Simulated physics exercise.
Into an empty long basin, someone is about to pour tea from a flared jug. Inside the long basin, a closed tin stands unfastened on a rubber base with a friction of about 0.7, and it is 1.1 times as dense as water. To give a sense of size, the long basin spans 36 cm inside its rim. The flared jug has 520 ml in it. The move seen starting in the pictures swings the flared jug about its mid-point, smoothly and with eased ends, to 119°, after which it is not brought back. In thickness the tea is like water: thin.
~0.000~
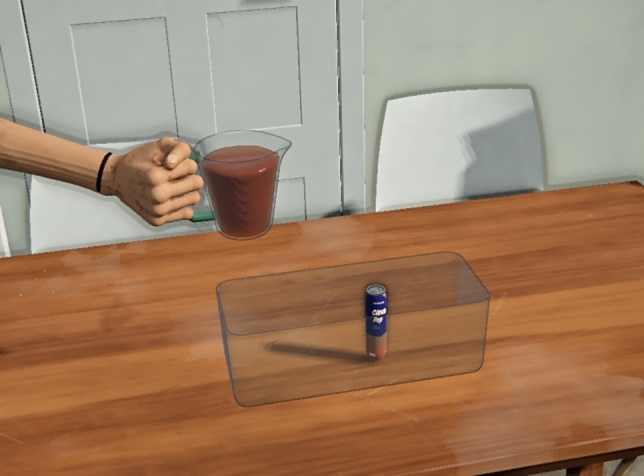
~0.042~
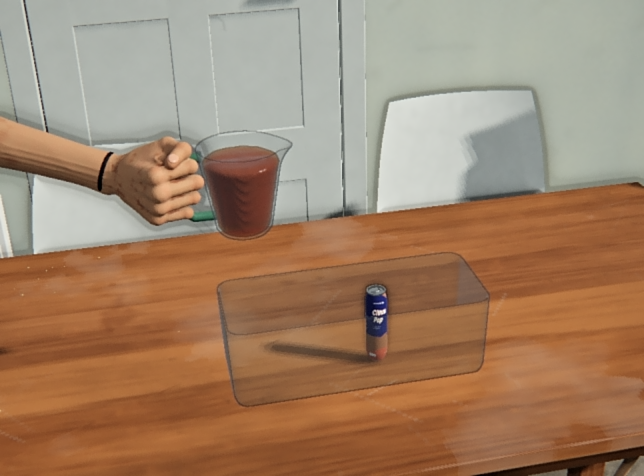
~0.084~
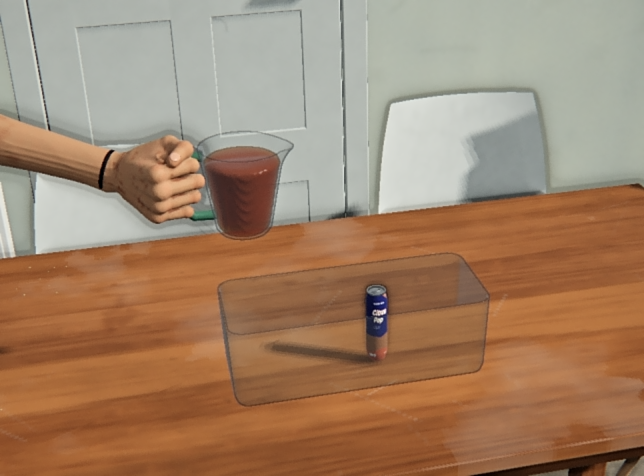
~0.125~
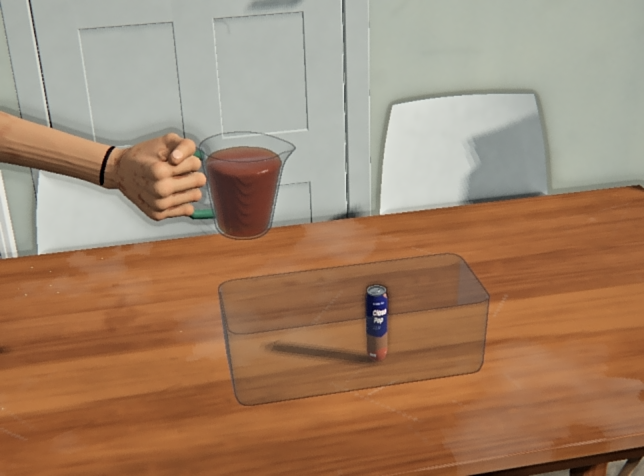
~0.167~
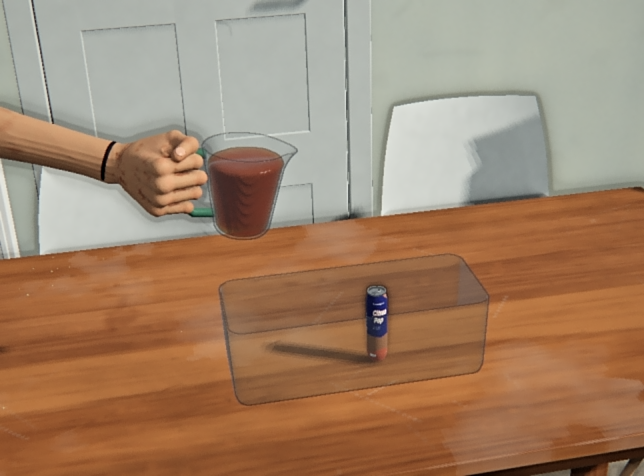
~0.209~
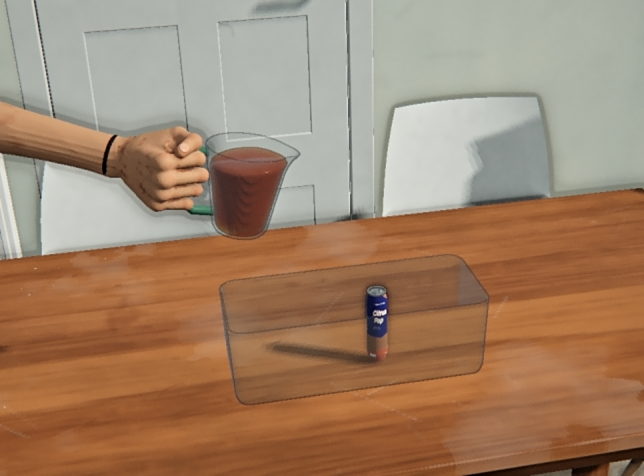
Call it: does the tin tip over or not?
It tips over.
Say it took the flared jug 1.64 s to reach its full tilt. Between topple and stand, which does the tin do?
The tin tips over.
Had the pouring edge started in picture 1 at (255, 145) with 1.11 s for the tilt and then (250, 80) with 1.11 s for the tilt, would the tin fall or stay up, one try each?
First it stays up; then it keeps standing.
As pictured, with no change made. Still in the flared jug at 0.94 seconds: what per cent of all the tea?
8 in a hundred, give or take.
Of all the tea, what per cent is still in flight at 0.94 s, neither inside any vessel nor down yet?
I'd say some 18 per cent is in the air.
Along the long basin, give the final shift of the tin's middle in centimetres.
The middle of the tin ends some 8.0 cm along the basin.
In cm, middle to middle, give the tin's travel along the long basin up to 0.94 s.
The tin is about 3 cm from where it started.
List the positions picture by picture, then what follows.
It leans 0°; its right rim is at (292, 142); the tea meets the walls at (200, 161) and (279, 153); the long basin's rim runs from (221, 310) to (475, 275); the tin's top is at (376, 293), in the first picture.
It leans 0°; its right rim is at (292, 142); the tea meets the walls at (201, 161) and (279, 153), in the second picture.
It leans 2°; its right rim is at (294, 144); the tea meets the walls at (202, 161) and (280, 155), in the third picture.
It leans 4°; its right rim is at (295, 146); the tea meets the walls at (205, 161) and (281, 155), in the fourth picture.
It leans 7°; its right rim is at (298, 149); the tea meets the walls at (207, 161) and (284, 156), in the fifth picture.
It leans 10°; its right rim is at (300, 152); the tea meets the walls at (209, 162) and (287, 156), in the sixth picture.
Then, 0.63 s in, the tilt is 72° and 70 per cent is still to pour; the tin stands where it began.
Then, 0.94 s in, the tilt is 112° and 8 per cent is still to pour; the tin leans 11°.
Then, 1.26 s in, the tilt is 119° and 0 per cent is still to pour; the tin lies on its side.
Then, 1.61 s in, the tilt is 119° and 0 per cent is still to pour; the tin lies on its side.
Finally, the tin lies on its side.
